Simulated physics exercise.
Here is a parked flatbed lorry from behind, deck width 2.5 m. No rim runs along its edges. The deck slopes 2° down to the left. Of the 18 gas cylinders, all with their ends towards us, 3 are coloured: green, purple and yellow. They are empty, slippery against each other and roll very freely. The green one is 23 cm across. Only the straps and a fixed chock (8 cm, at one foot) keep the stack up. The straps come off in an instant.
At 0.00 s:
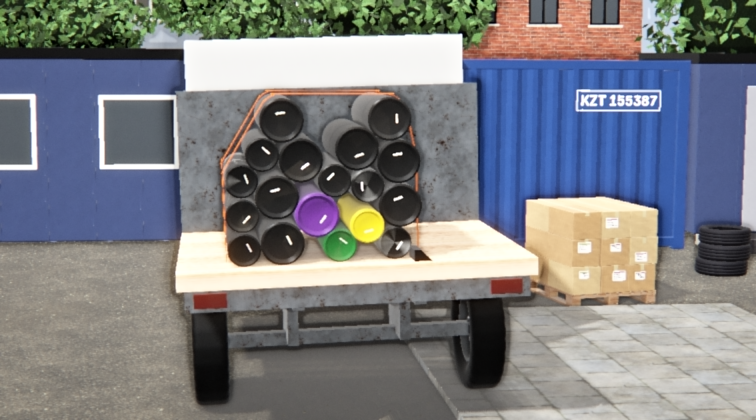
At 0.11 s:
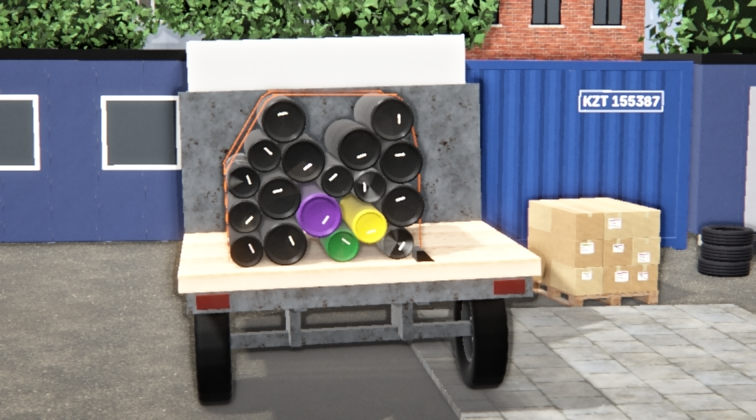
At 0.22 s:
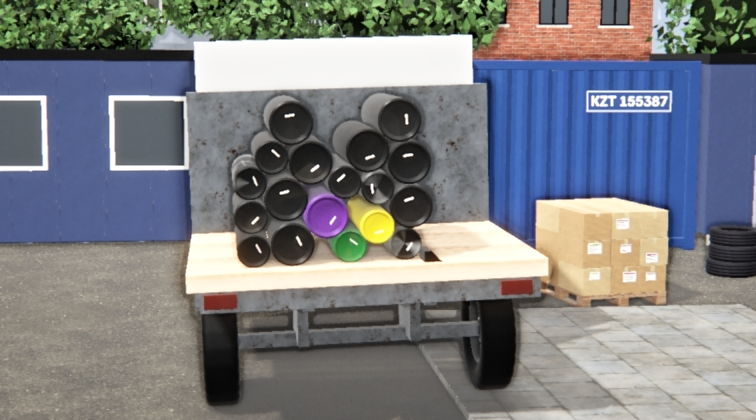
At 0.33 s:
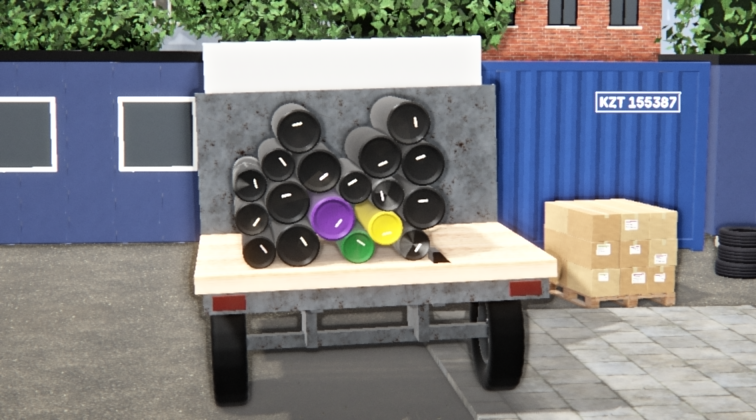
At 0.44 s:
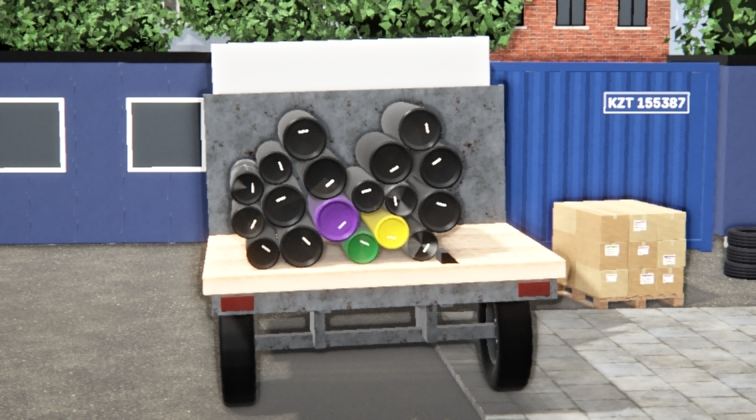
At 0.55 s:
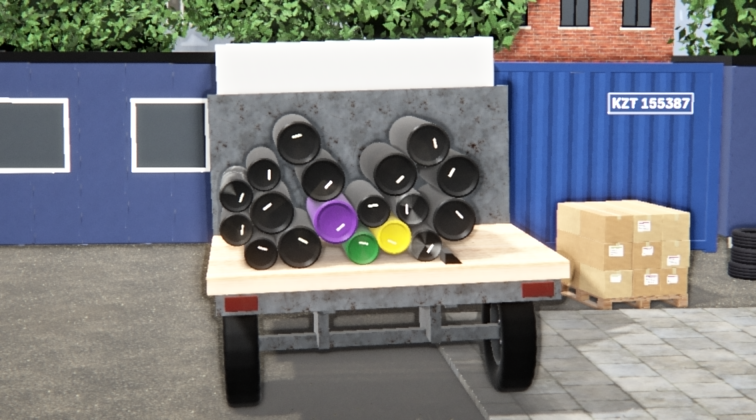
In a yard beside a blue container, dark cylinders and a purple, a green and a yellow one sit stacked on a flatbed, orange straps around them. The straps disappear as the view shifts slightly, then the upper cylinders spread apart, the right-hand ones shifting right and the yellow one sinking slightly.
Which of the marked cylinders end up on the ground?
Green ends on the ground, purple goes over the edge, yellow goes over the edge.
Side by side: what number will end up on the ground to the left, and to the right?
On the left 15, on the right 3.
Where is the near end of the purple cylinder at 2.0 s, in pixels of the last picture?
Near (246, 250).
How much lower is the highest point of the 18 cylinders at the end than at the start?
Roughly 185 cm.
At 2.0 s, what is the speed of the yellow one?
About 0.2 m/s.
After 2.0 s, green is on the deck, 55 cm from the left edge, rolling left; purple is on the deck, 25 cm from the left edge, rolling left; yellow is on the deck, 100 cm from the left edge, rolling left; 11 off so far.
After 3.9 s, green is on the ground to the left; purple is on the ground to the left; yellow is on the deck, 65 cm from the left edge, rolling left; 13 off so far.
After 6.1 s, purple is down on the left; yellow is dropping off the left side; no change for green; 16 off so far.
At the end (8.9 s), green is on the ground to the left; purple is down on the left; yellow is down on the left; 18 off so far.
